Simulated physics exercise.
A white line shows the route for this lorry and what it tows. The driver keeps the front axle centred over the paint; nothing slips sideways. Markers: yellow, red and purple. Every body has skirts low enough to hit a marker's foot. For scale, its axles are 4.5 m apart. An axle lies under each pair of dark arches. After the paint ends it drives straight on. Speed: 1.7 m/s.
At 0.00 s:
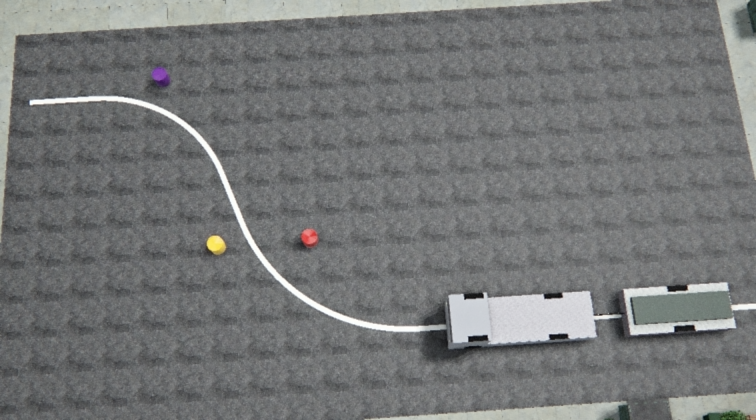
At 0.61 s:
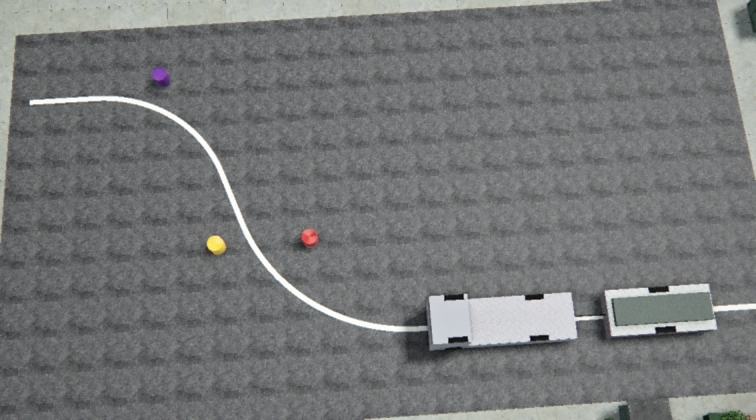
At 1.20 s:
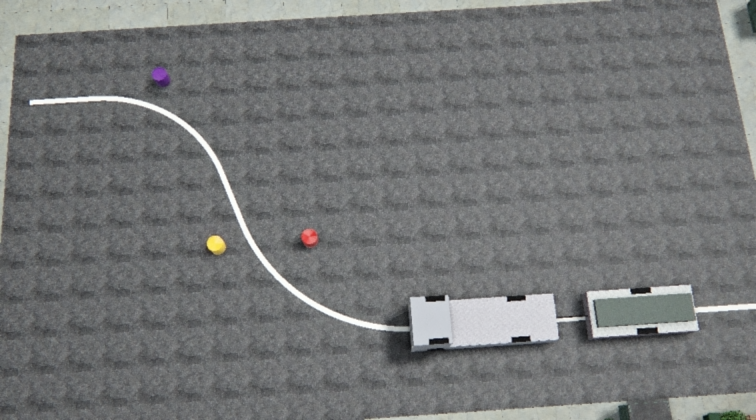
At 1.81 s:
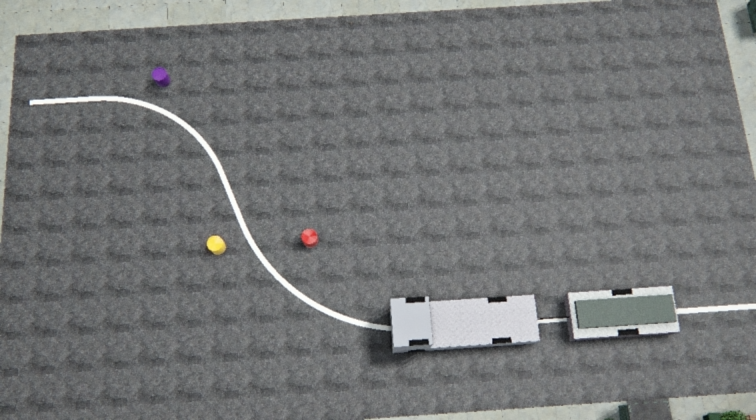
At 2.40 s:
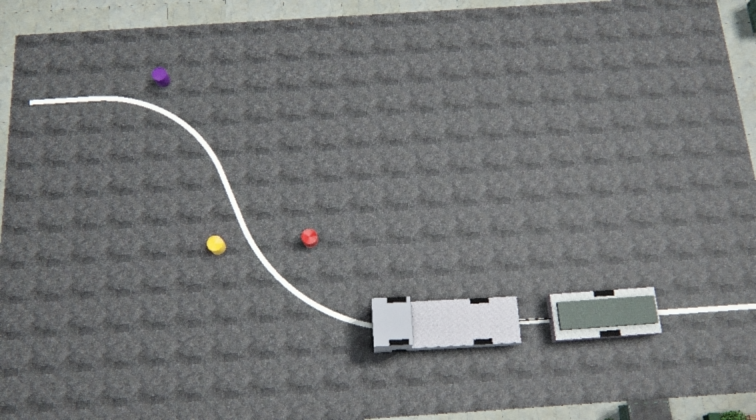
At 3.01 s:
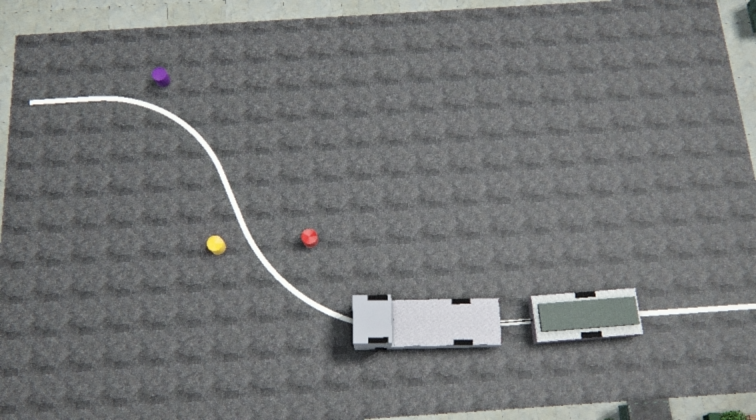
On a dark grey mat, a pale lorry towing one trailer moves slowly left along a white line.
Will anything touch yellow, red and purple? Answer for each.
The yellow one gets knocked; the red one takes a hit; the purple one gets knocked.
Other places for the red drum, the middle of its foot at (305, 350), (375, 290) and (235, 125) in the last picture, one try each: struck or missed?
First missed, second hit, third clear.
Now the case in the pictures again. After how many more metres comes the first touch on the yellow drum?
About 8.5 m.
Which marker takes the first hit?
The yellow one.
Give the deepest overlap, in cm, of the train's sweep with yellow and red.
About: Yellow 30, red 60.
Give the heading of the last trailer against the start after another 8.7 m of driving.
Some 10°.
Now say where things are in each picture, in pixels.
In the first picture, nose (451, 323); last axle (681, 308); still straight; yellow (217, 246), red (310, 239), purple (162, 78); 1 trailer.
In the second picture, nose (432, 324); last axle (662, 309); still straight.
In the third picture, nose (414, 326); last axle (644, 311); still straight.
In the fourth picture, nose (394, 327); last axle (625, 312); still straight.
In the fifth picture, nose (376, 327); last axle (607, 313); turned 1°.
In the sixth picture, nose (357, 324); last axle (588, 315); turned 3°; yellow (217, 246), red (310, 239), purple (162, 78).
After 8.2 s, the last axle is at (436, 318) of the last picture, 35 cm off the line; the lorry has hit yellow.
After 11.7 s, the last axle is at (343, 287) of the last picture, 145 cm off the line; the trailer has hit red.
After 14.3 s, the last axle is at (288, 240) of the last picture, 170 cm off the line; the lorry has hit purple.
After 27.8 s, the last axle is out of the picture, 40 cm off the line; 3 of 3 struck in all.
